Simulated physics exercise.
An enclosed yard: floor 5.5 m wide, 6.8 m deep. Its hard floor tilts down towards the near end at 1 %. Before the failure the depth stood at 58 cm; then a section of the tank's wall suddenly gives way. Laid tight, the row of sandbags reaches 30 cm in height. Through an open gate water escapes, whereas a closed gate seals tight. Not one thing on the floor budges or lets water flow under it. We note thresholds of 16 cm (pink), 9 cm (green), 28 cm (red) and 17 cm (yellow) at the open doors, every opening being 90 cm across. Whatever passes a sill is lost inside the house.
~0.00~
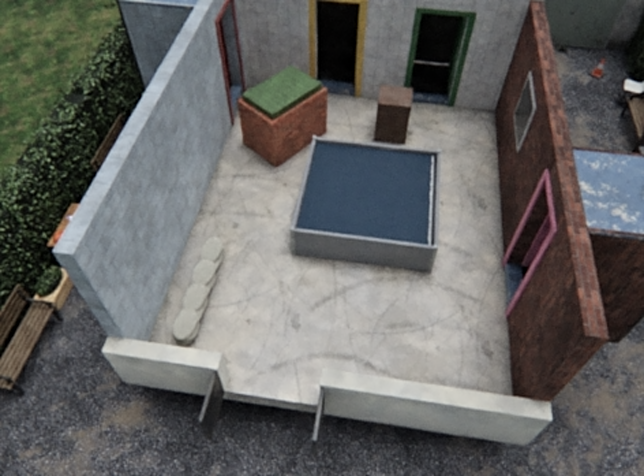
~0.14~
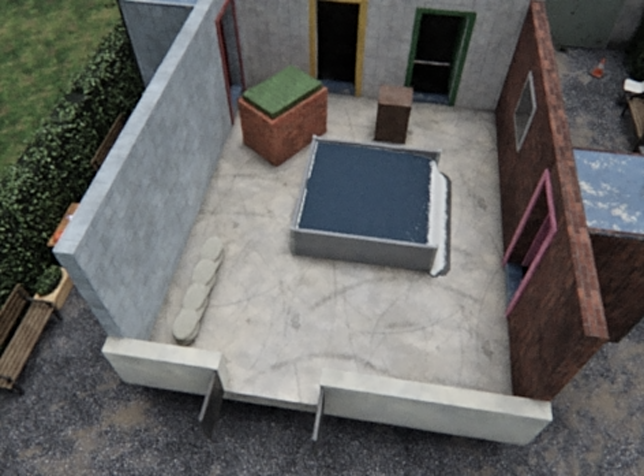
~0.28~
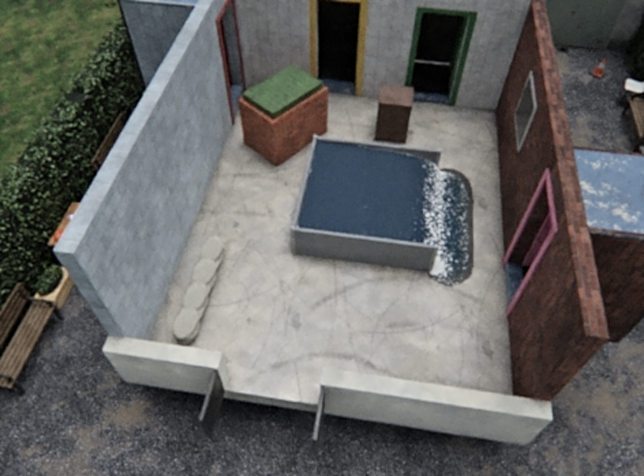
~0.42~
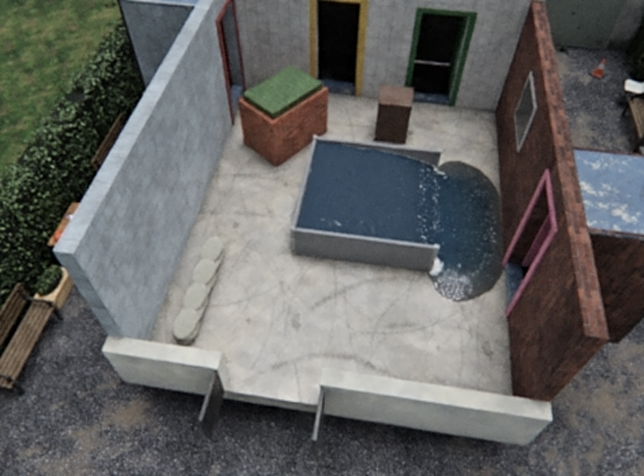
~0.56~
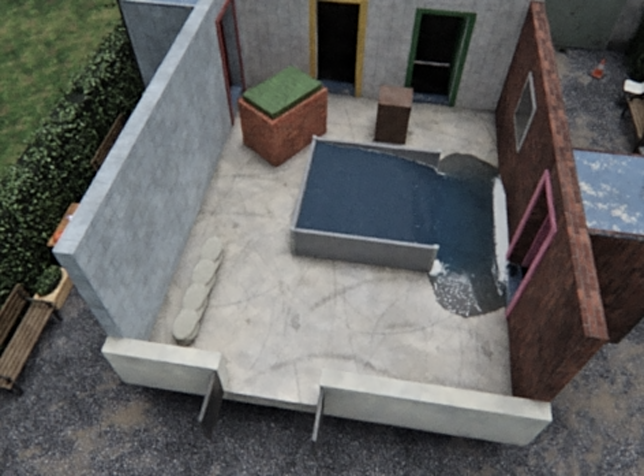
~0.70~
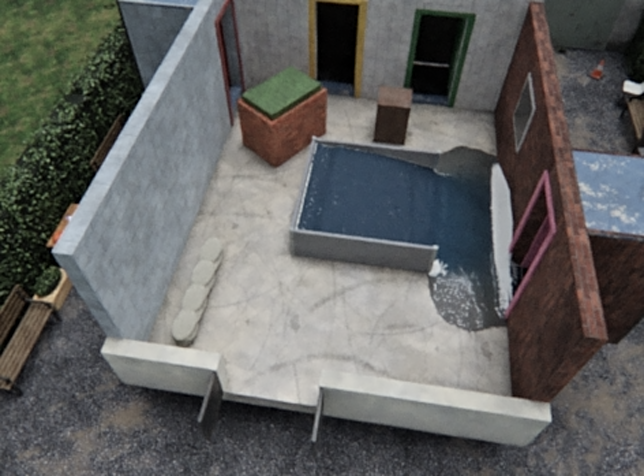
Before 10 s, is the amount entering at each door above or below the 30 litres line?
Pink door above, green door above, red door below, yellow door below.
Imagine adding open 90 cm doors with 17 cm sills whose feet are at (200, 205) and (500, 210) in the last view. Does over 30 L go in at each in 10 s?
In turn: Short of it, beyond it.
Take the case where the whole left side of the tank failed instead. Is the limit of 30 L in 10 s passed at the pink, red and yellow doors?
Log - pink: Threshold not reached, red: Threshold not reached, yellow: Threshold not reached.
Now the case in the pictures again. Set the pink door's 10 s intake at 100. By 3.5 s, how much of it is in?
About 95 per cent.
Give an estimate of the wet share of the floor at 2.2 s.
Some 30 per cent of it.
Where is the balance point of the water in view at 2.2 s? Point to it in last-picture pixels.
The water's centre sits at about (426, 223).
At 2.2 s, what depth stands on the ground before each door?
Depths: Pink door 29 cm, green door 12 cm, red door 0 cm, yellow door 0 cm.
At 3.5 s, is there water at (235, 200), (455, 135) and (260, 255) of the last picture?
Untouched, submerged, untouched.
After 1.4 s water covers 20 % of the floor and is deepest (44 cm) near (494, 239); pink door 30 cm at the sill, 24 L in, green door not reached, red door not reached, yellow door not reached.
After 2.2 s water covers 30 % of the floor and is deepest (38 cm) near (484, 230); pink door 29 cm at the sill, 77 L in, green door 12 cm at the sill, 0 L in, red door not reached, yellow door not reached.
After 3.5 s water covers 55 % of the floor and is deepest (31 cm) near (490, 404); pink door 19 cm at the sill, 120 L in, green door 18 cm at the sill, 35 L in, red door not reached, yellow door 6 cm at the sill, 0 L in.
After 6.0 s water covers 90 % of the floor and is deepest (19 cm) near (246, 90); pink door 9 cm at the sill, 123 L in, green door 10 cm at the sill, 72 L in, red door 13 cm at the sill, 0 L in, yellow door 6 cm at the sill, 0 L in.
After 10.0 s water covers 95 % of the floor and is deepest (15 cm) near (153, 331); pink door 7 cm at the sill, 123 L in, green door 5 cm at the sill, 74 L in, red door 10 cm at the sill, 0 L in, yellow door 7 cm at the sill, 0 L in.
